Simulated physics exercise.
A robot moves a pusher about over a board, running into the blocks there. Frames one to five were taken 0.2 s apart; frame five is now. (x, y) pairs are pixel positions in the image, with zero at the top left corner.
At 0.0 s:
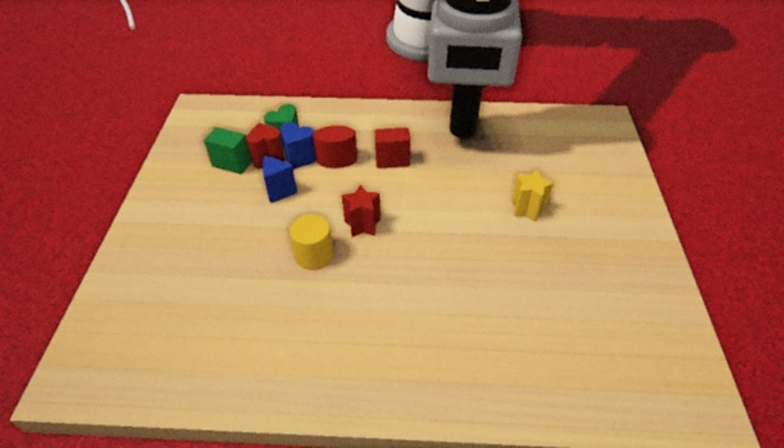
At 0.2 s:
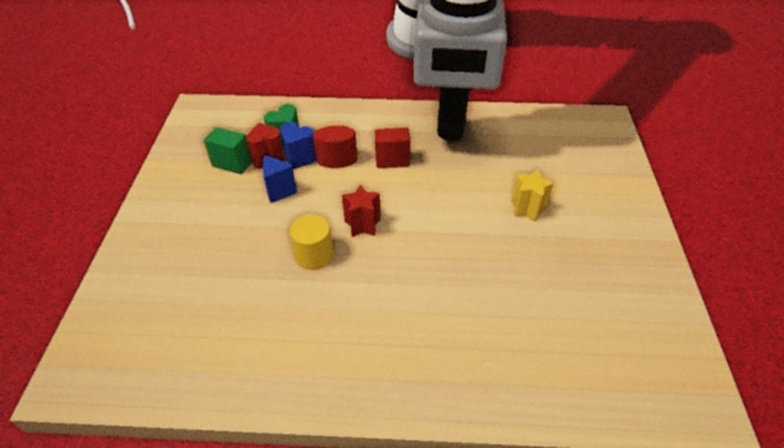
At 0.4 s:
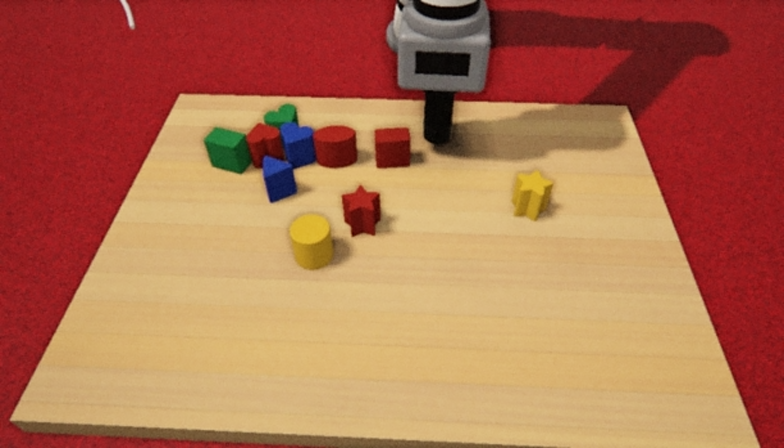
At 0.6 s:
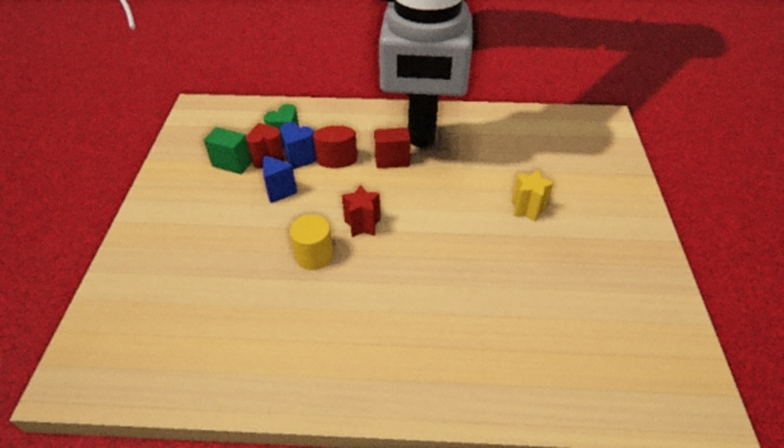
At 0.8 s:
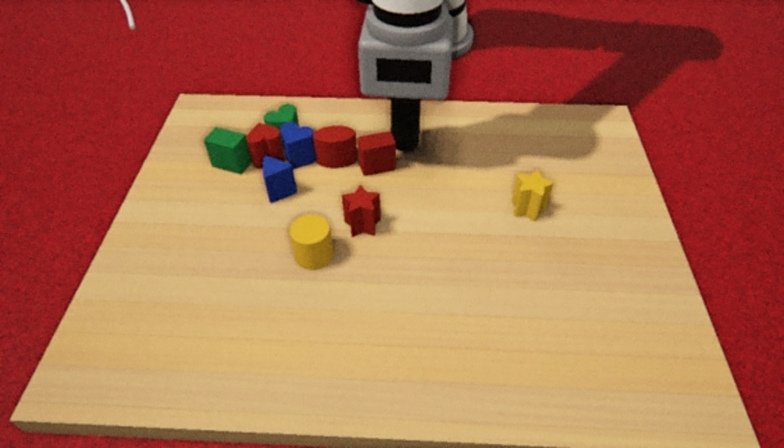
Robot pusher sliding left along the far side of a wooden board, nudging a red block left beside other coloured blocks.
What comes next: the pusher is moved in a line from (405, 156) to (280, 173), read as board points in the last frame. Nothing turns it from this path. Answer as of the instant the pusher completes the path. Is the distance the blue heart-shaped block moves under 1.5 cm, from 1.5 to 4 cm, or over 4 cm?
The block winds up beyond 4 cm from where it is now.
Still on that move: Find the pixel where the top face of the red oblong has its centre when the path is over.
The centre of its top will be at (329, 161).
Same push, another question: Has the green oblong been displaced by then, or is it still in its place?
The answer is that it is displaced.
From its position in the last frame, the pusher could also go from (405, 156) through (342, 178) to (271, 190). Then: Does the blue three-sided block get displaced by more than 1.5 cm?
Short answer: Yes.
The first path, step by step. One third of the way, pusher at (363, 149); red heart-shaped block at (258, 132); blue heart-shaped block at (288, 131); red oval block at (326, 133); red oblong at (343, 153), turned 50° anticlockwise.
Two thirds of the way, pusher at (321, 155); green oblong at (215, 138); red heart-shaped block at (246, 129), turned 65° anticlockwise; blue heart-shaped block at (268, 134), turned 115° clockwise; red oval block at (284, 146), turned 30° anticlockwise; red oblong at (329, 161), turned 85° anticlockwise.
At the end, pusher at (278, 161); green oblong at (212, 138); red heart-shaped block at (236, 123), turned 45° anticlockwise; blue heart-shaped block at (251, 134), turned 155° clockwise; red oval block at (244, 159), turned 65° anticlockwise; red oblong at (329, 161), turned 85° anticlockwise.
